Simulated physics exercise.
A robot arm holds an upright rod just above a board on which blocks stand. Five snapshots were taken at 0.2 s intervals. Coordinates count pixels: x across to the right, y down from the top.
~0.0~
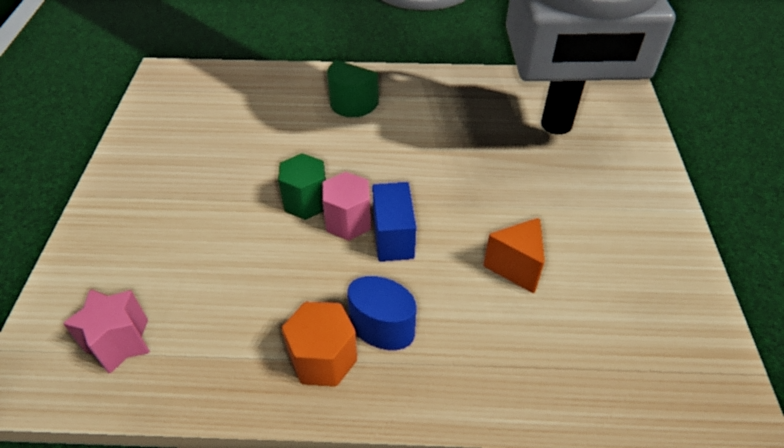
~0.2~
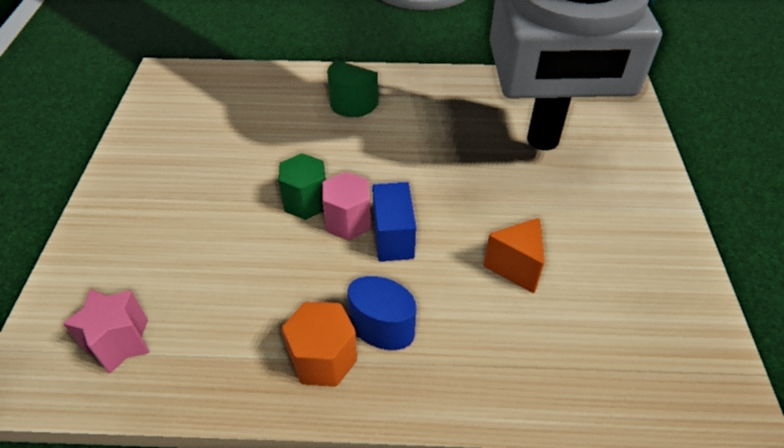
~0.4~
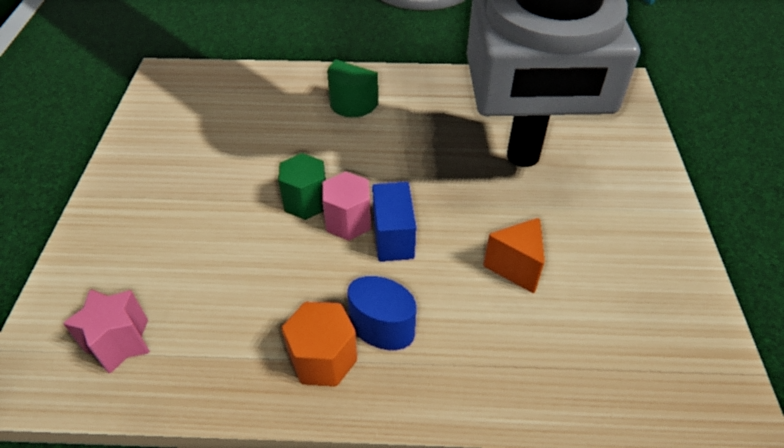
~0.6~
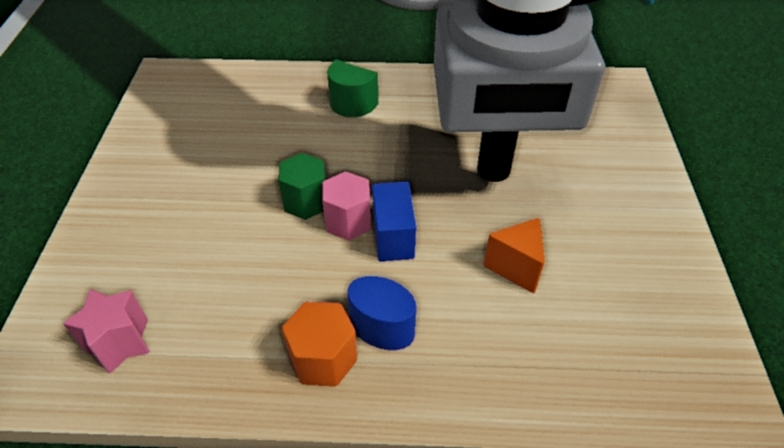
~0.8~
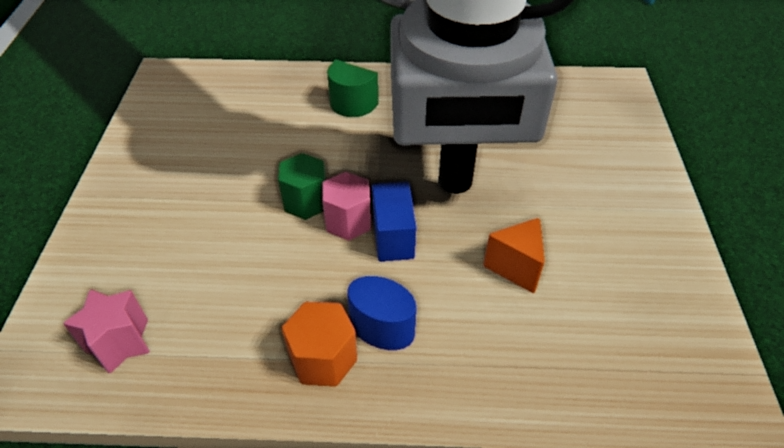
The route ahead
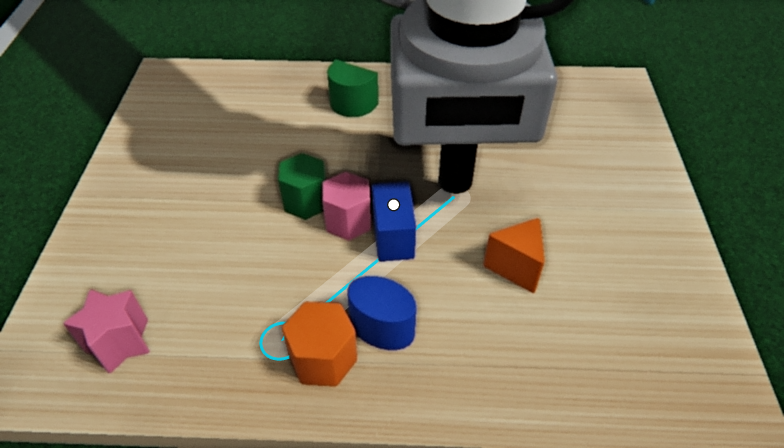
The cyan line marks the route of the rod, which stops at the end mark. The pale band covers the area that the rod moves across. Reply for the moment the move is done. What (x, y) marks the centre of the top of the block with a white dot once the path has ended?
I'd say the block with a white dot ends with its top centre at (307, 240).
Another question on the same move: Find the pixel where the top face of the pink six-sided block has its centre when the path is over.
I think it will end close to (299, 202).
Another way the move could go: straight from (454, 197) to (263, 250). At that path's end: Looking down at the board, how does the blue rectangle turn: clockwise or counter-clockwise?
It turns round anticlockwise.
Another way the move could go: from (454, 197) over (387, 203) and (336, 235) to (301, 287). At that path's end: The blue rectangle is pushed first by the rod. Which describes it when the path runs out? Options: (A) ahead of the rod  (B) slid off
The answer is B.
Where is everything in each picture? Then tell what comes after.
The first frame shows rod tip (556, 125); block tops, green six-sided block (301, 170); orange six-sided block (318, 329); pink six-sided block (346, 189); blue elliptical block (382, 298); blue rectangle (394, 205).
The second frame shows rod (543, 140); blocks unchanged.
The third frame shows rod (523, 156); blocks unchanged.
The fourth frame shows rod (494, 171); blocks unchanged.
The fifth frame shows rod (455, 182); green six-sided block (301, 170); orange six-sided block (318, 329); pink six-sided block (346, 189); blue elliptical block (382, 298); blue rectangle (394, 205).
Path on the board, in a line from (454, 197) to (282, 341); the dot is on the blue rectangle.
On the path given first. One third of the way, rod (403, 224); green six-sided block (296, 169); pink six-sided block (325, 195); blue rectangle (362, 219), turned 15° clockwise.
Two thirds of the way, rod (344, 272); green six-sided block (292, 167), turned 25° clockwise; pink six-sided block (299, 202), turned 45° clockwise; blue rectangle (308, 240), turned 45° clockwise.
At the end, rod (278, 327); green six-sided block (292, 167), turned 25° clockwise; orange six-sided block (308, 346), turned 40° anticlockwise; pink six-sided block (299, 202), turned 45° clockwise; blue elliptical block in place; blue rectangle (307, 240), turned 50° clockwise.
